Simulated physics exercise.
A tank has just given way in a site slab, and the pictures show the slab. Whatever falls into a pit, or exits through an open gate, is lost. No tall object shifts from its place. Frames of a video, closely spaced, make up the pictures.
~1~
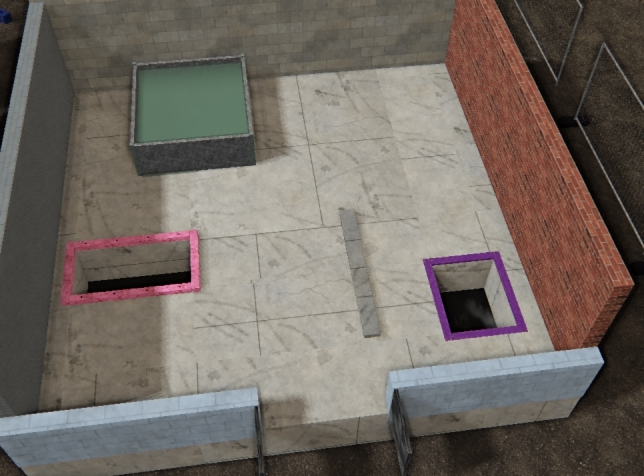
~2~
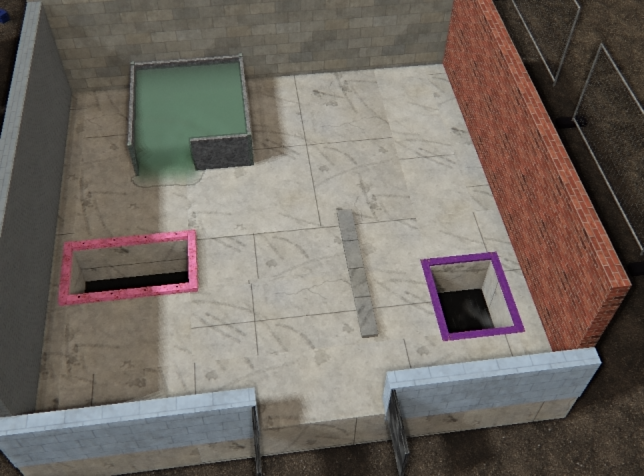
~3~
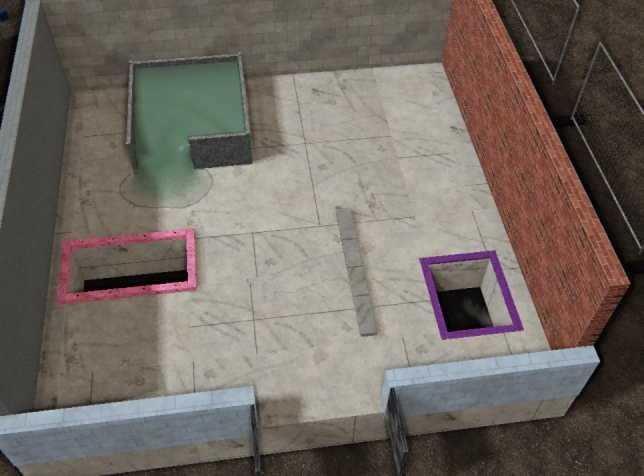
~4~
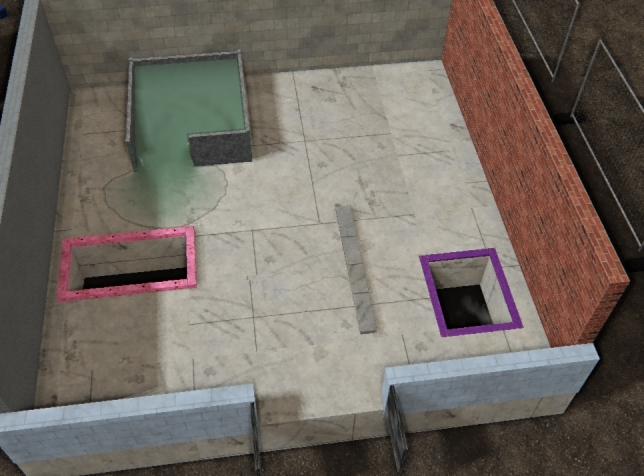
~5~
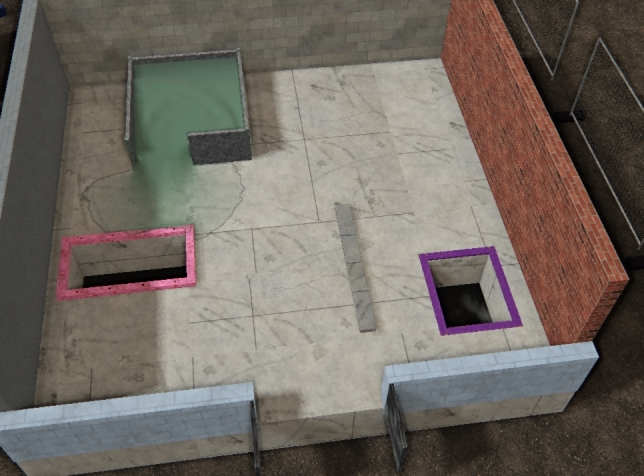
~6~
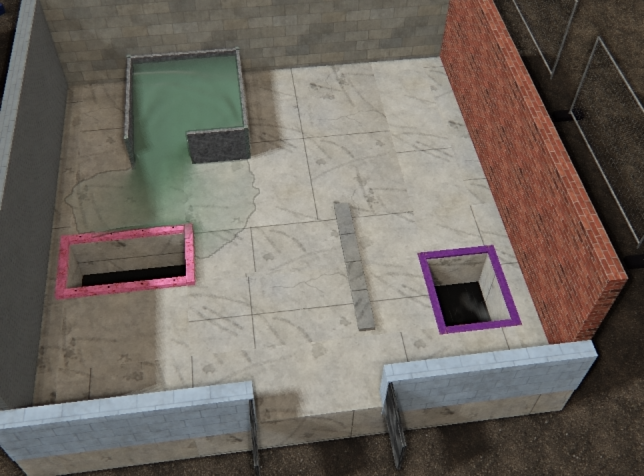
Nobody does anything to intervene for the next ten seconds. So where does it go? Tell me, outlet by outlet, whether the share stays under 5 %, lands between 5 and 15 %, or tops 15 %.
I'd say the gate drains a fair bit - five to fifteen per cent. I'd say the pink pit drains a lot - upwards of fifteen per cent. I'd say the purple pit drains very little - not reaching five per cent.
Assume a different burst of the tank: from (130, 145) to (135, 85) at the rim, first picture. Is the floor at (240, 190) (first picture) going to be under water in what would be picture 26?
Check at the given point: Inundated.
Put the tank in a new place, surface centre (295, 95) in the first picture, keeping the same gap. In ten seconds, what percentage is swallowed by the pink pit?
Share for the pink pit - 4 in a hundred.
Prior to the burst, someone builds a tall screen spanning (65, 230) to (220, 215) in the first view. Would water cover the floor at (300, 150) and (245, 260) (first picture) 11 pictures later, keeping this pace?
Going by the list, I'd say reached by the flood, then kept clear of the flood.
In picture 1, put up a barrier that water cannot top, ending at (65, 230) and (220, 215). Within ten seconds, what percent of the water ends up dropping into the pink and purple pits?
Pink 0 %, purple 4 %.
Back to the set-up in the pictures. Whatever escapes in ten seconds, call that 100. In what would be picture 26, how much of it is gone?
It comes to around 65 per cent.
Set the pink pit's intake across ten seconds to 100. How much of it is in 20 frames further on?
Around 80 in a hundred.
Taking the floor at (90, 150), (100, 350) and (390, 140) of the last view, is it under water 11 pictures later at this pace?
Points in order - 1: Unwetted; 2: Unwetted; 3: Unwetted.
A moment on, water covers 15 % of the floor; the gate 0 %, the pink pit 8 %, the purple pit 0 %.
Next, water covers 25 % of the floor; the gate 0 %, the pink pit 18 %, the purple pit 0 %.
Then, water covers 35 % of the floor; the gate 2 %, the pink pit 26 %, the purple pit 0 %.
Later, water covers 45 % of the floor; the gate 6 %, the pink pit 32 %, the purple pit 0 %.
In the end, water covers 55 % of the floor; the gate 11 %, the pink pit 33 %, the purple pit 1 %.
